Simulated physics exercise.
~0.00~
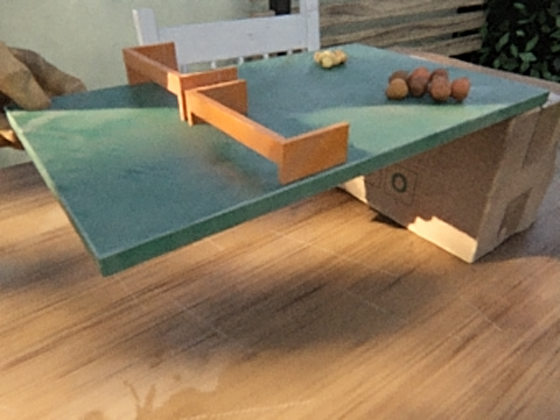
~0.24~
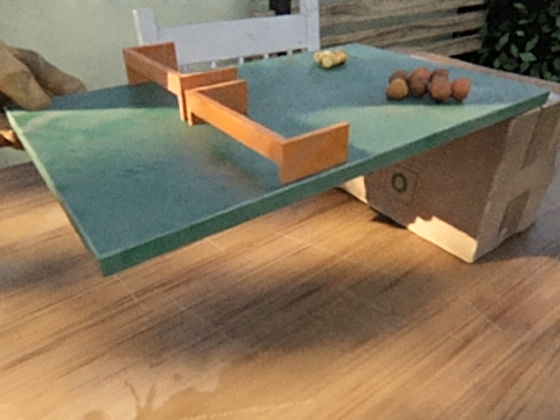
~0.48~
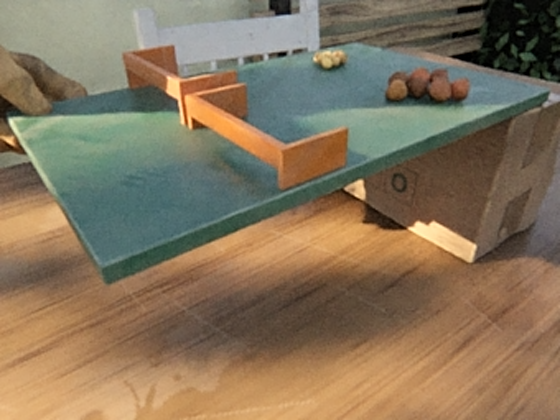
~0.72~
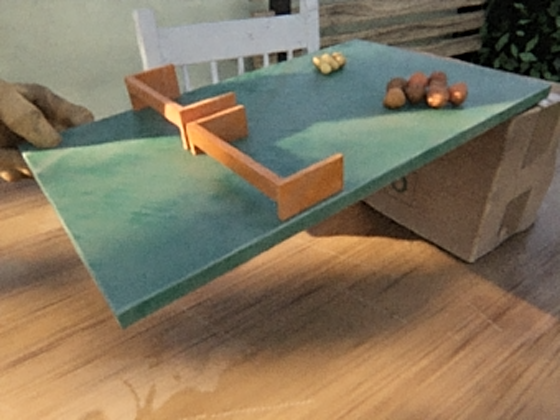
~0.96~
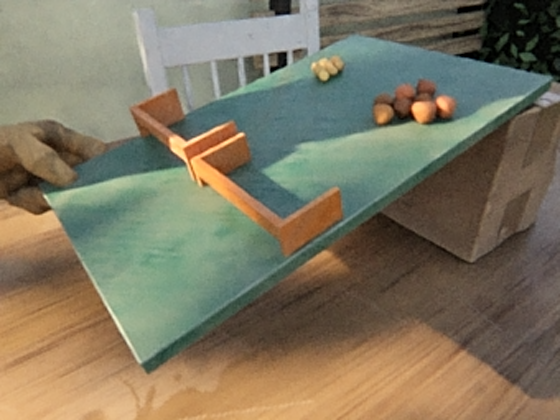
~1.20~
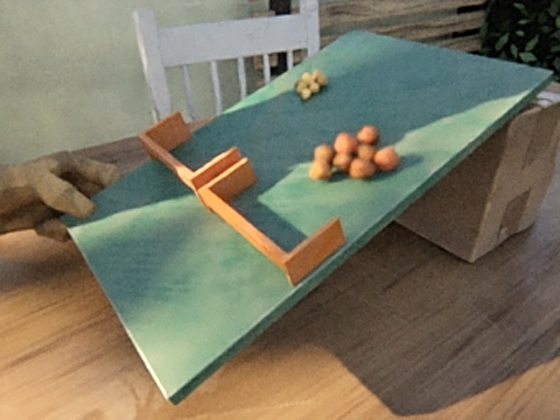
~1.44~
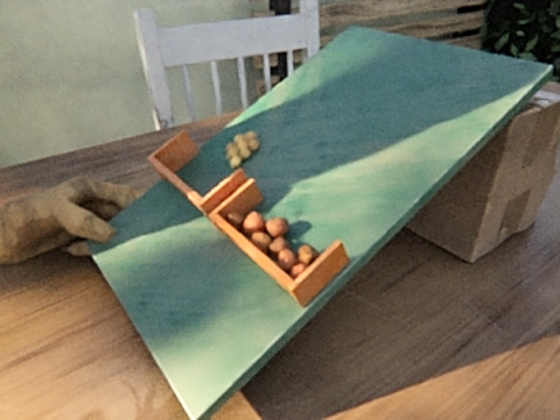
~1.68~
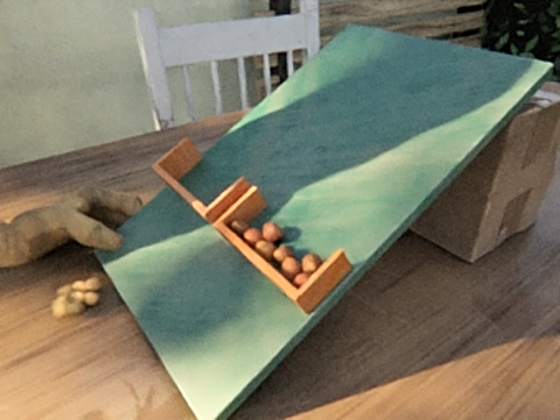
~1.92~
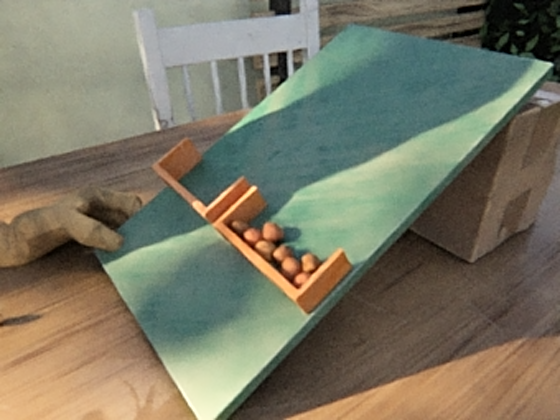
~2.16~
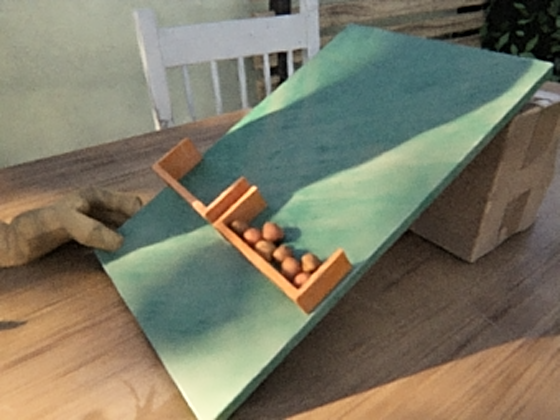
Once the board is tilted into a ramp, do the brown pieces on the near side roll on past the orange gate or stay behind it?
The brown pieces stay gathered behind the gate. The pale yellow ones on the far side are the ones that roll on past theirs.
